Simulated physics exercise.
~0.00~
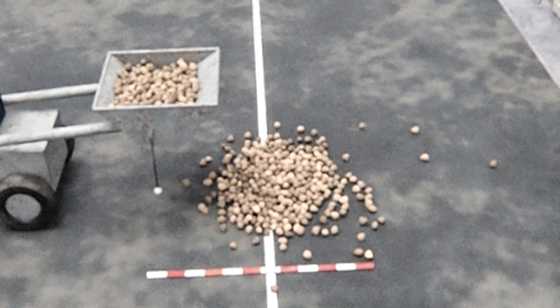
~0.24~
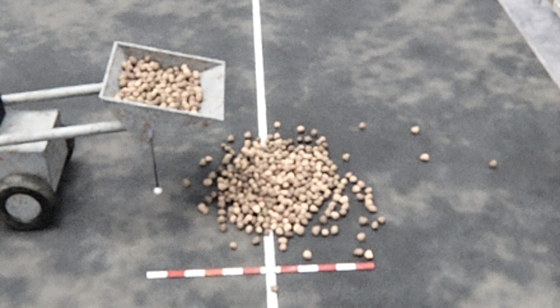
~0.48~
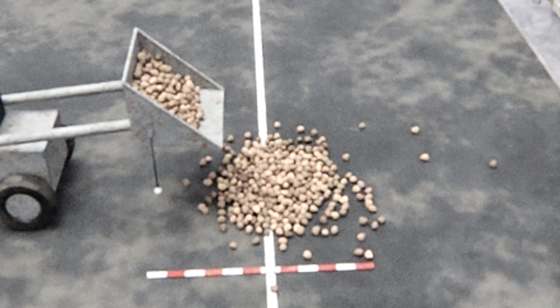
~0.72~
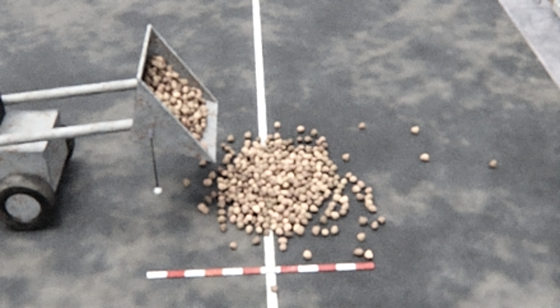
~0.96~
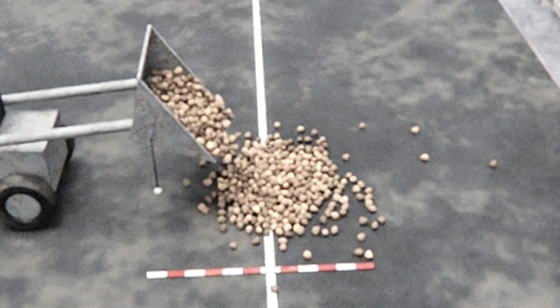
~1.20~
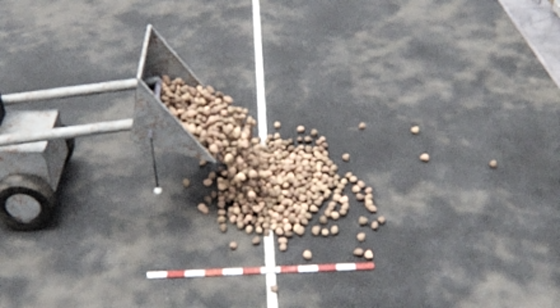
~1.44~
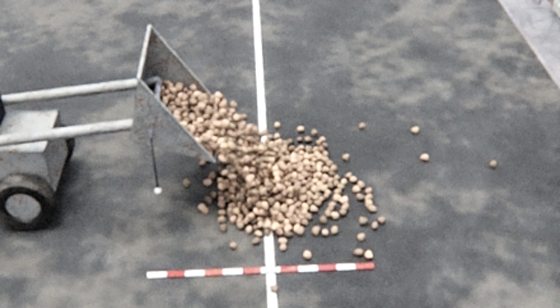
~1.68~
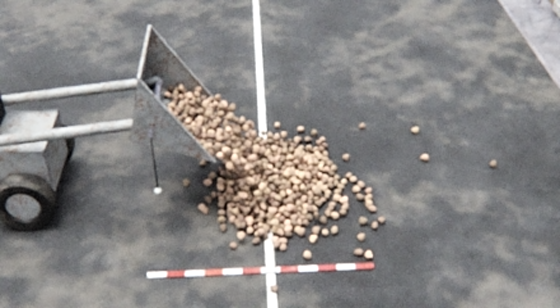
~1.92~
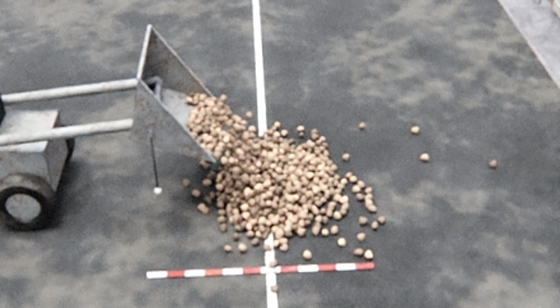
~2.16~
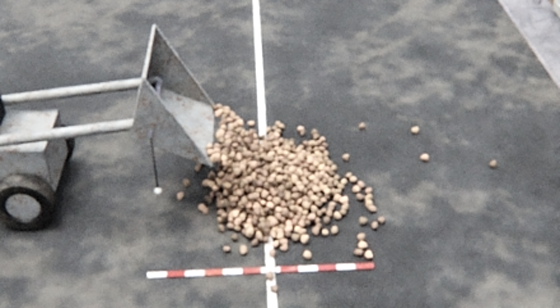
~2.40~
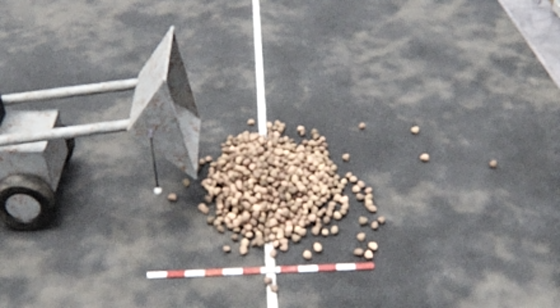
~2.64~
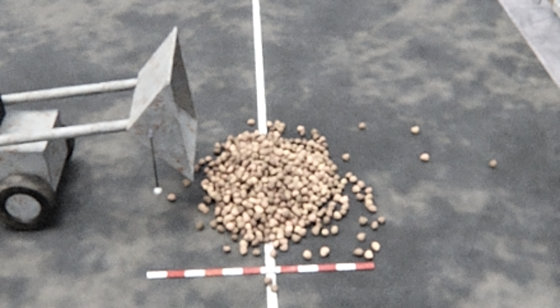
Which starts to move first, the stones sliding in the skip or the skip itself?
The skip itself moves first, tipping toward the heap. The stones only begin to slide in it once it is steeply tilted.
